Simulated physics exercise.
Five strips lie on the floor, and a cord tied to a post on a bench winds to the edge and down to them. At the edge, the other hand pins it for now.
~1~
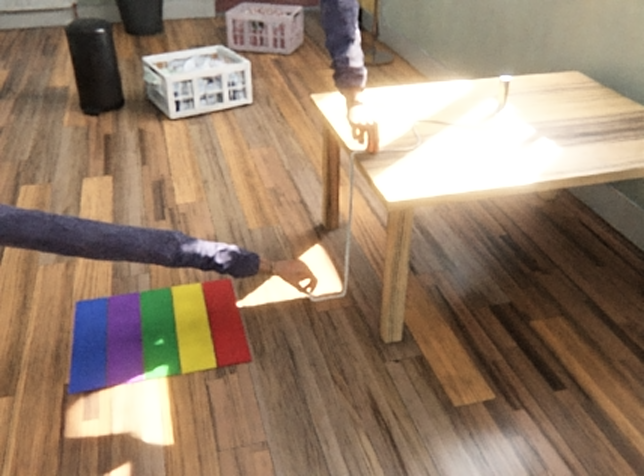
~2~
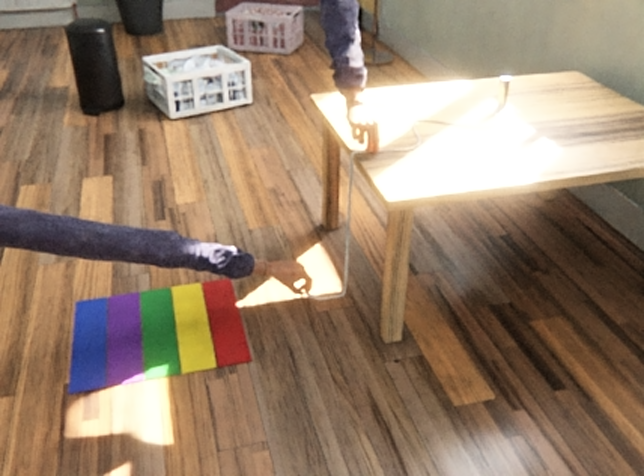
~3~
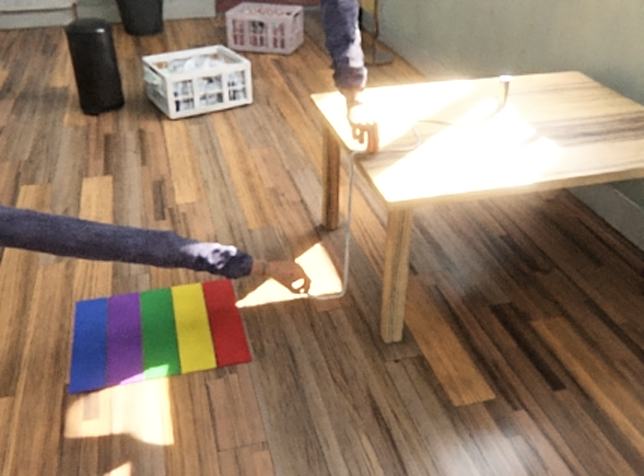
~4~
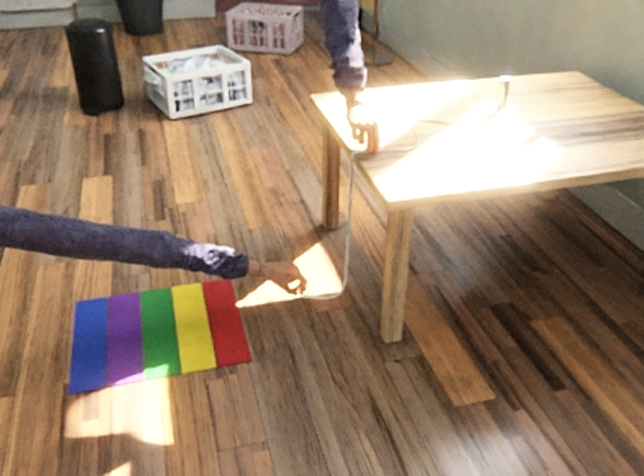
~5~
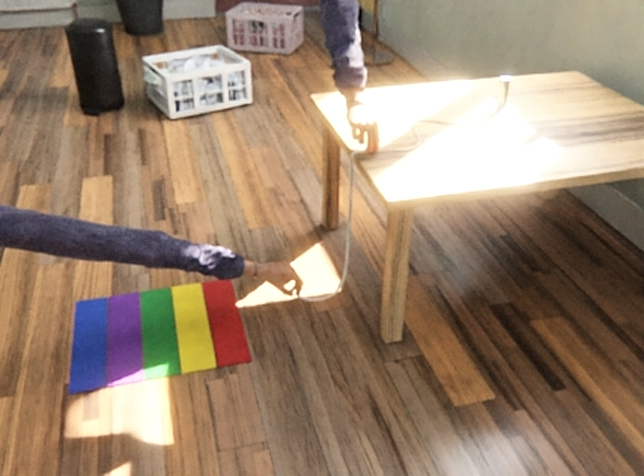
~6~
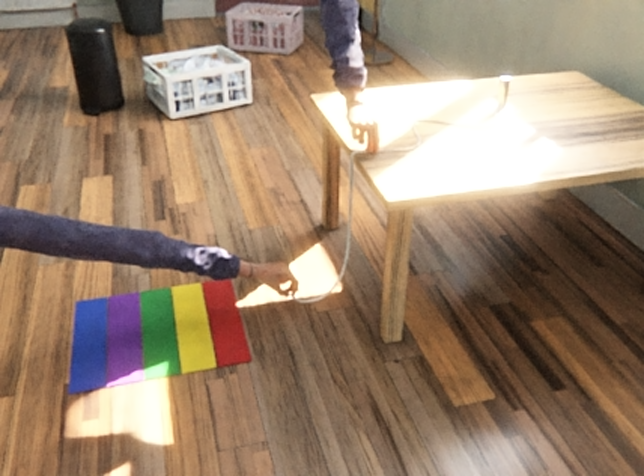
The clip shows five coloured strips on a wooden floor beside a low table, where one hand holds a cord at the edge while another, near the floor, draws its end slightly left toward the red strip.
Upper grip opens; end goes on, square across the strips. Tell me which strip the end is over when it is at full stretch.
It is over the purple strip.
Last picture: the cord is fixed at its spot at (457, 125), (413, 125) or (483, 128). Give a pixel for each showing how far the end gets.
In order: (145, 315), then (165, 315), then (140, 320).
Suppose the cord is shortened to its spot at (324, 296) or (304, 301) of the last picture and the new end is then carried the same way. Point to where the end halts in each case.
The pixels are close to (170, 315) for the first and (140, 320) for the second.
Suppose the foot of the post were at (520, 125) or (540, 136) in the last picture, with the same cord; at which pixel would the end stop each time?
Near (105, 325), then near (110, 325).
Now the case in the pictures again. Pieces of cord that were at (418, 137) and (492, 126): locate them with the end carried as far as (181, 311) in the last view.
The first goes to (360, 141), the other to (457, 117).
Soon after, end near (181, 311); over yellow.
Then, end near (139, 318); over purple.
At full stretch, end near (114, 322); over purple. The purple one.
